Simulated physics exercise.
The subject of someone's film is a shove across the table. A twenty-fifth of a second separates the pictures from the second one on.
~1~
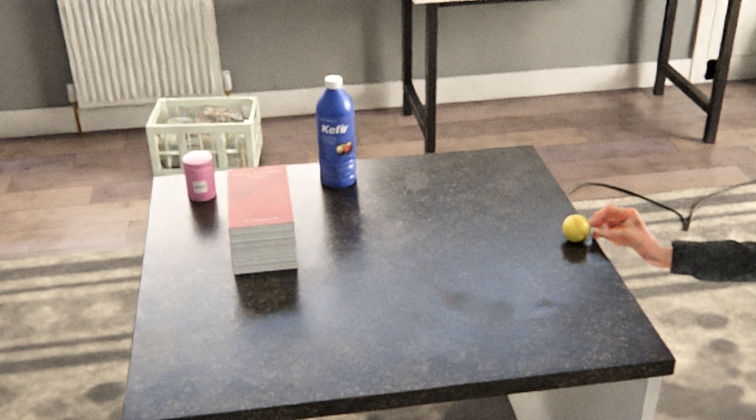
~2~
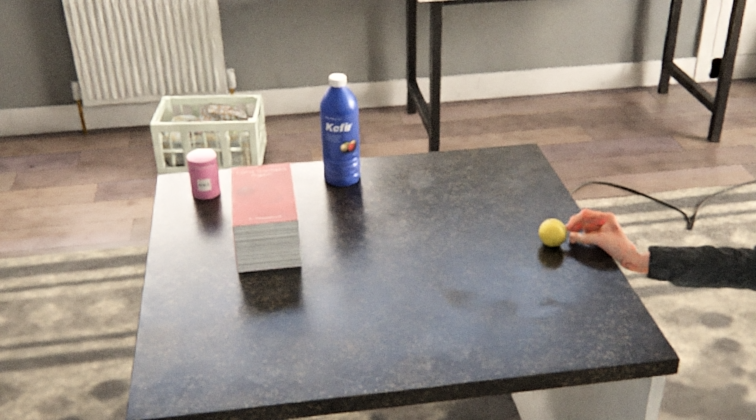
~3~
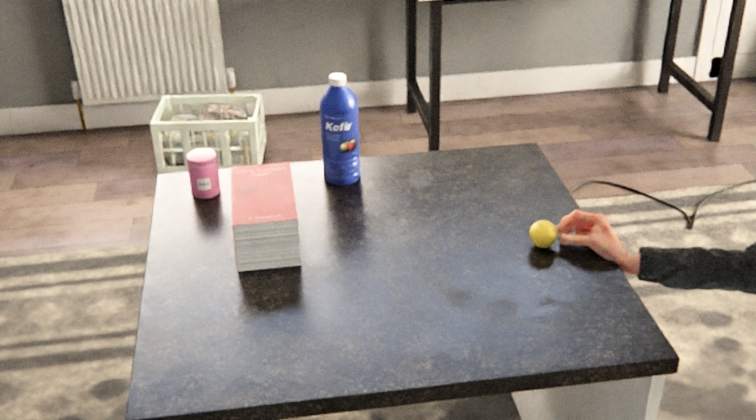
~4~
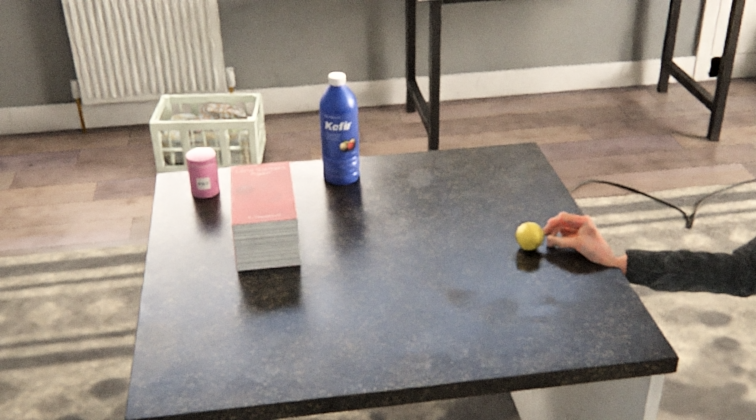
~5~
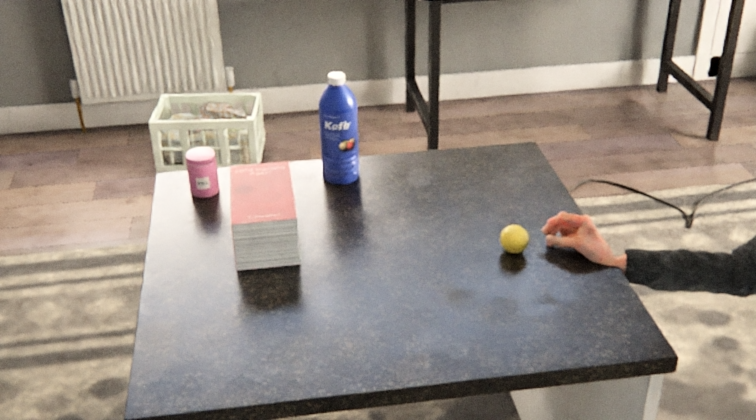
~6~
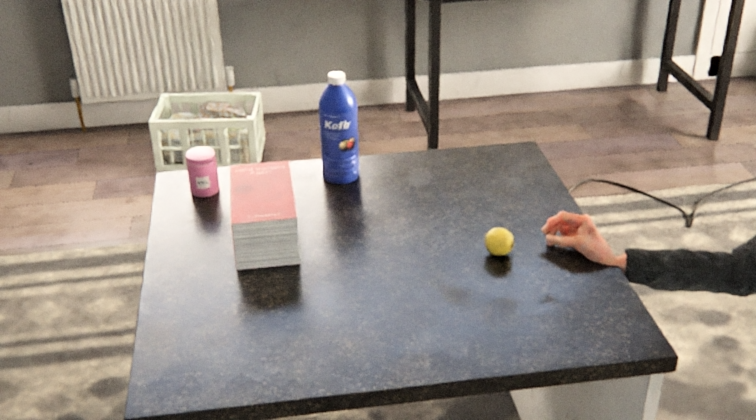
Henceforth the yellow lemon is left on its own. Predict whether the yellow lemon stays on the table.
I think it will part with the table.
Then, 0.30 s past the last view, yellow lemon displaced well along near (383, 266).
Then, 0.80 s past the last view, yellow lemon displaced well along near (180, 308).
Then, 1.30 s past the last view, yellow lemon now off the table.
Finally, off the table, yellow lemon.
